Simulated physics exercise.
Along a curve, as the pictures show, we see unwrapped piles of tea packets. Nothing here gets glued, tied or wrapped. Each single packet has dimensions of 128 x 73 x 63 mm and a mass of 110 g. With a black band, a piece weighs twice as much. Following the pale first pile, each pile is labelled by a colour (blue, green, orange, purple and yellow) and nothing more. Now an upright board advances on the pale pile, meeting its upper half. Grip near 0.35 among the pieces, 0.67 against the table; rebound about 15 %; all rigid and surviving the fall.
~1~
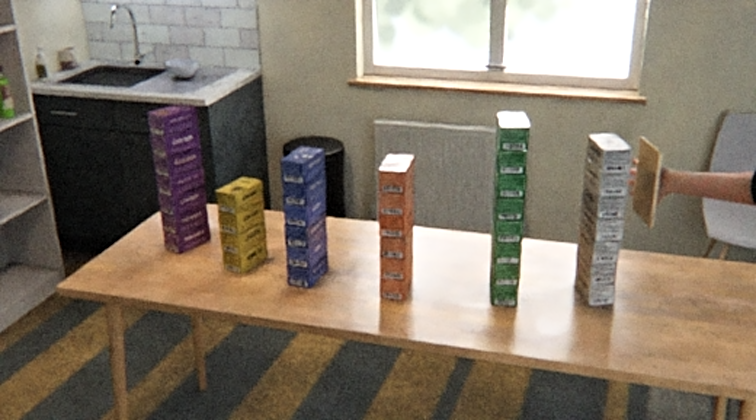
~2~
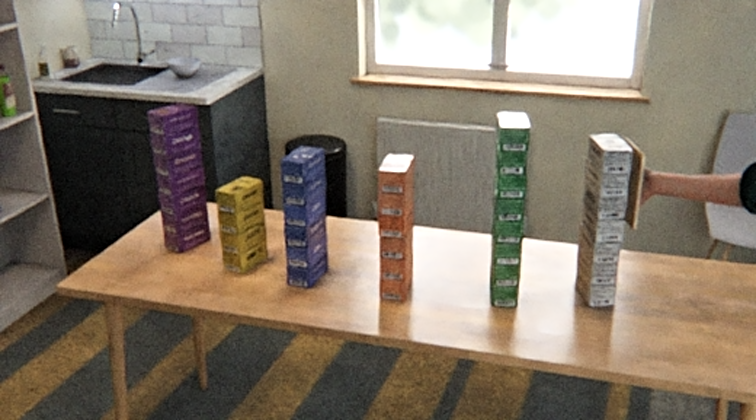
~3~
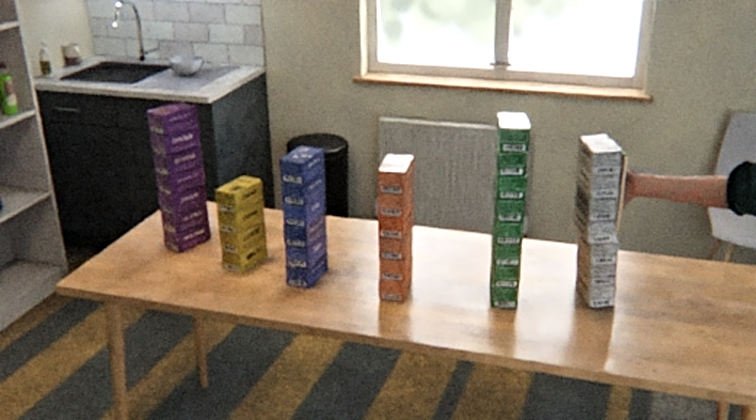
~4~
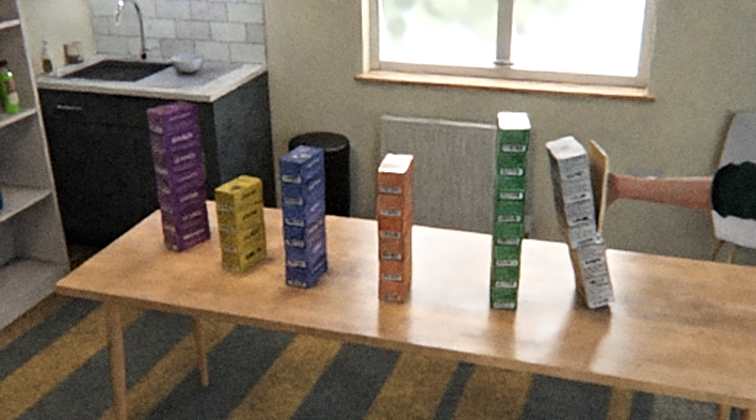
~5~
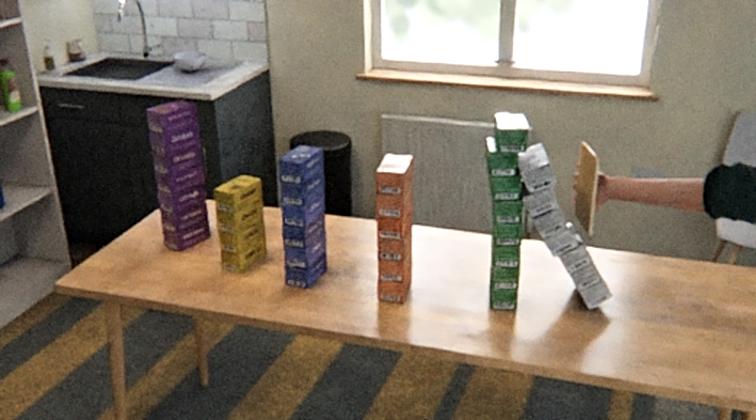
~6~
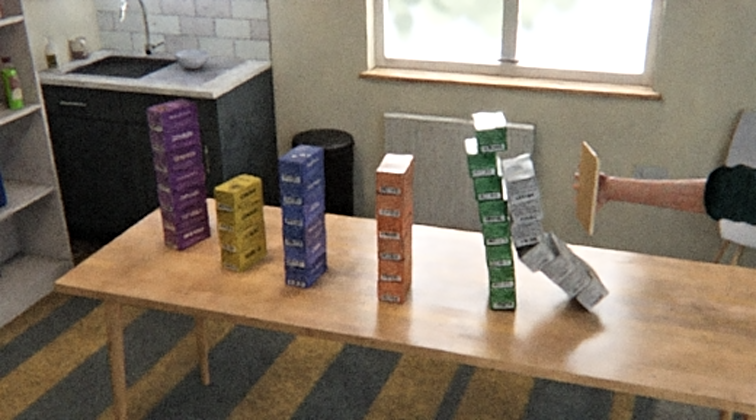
A hand-held board pushed the upper part of the pale stack leftward until it buckled and leaned into the green stack, which began tilting left, while the orange, blue, yellow and purple stacks stood still.
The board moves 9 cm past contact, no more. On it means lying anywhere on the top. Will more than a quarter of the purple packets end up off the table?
Yes.
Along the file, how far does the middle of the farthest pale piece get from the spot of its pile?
64 cm.
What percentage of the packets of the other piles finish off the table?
Something close to 20 percent of them.
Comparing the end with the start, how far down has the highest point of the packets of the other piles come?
Some 34 cm lower.
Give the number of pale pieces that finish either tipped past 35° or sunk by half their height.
7 of them.
Then, 0.43 s past the last view, 7 of the pale pile down; none of the 7 purple packets off the table (0 of 31 in all colours); top purple packet unmoved; top orange packet 17° from how it stood, 23 mm lower.
Then, 1.27 s past the last view, 7 of the pale pile down; none of the 7 purple packets off the table (1 of 31 in all colours); top purple packet 19° from how it stood; top orange packet on its side.
In the end, 7 of the pale pile down; 3 of the 7 purple packets off the table (6 of 31 in all colours); top purple packet on its side; top orange packet on its side. That is 43 per cent. From the last view, middles, top purple packet near (138, 199).
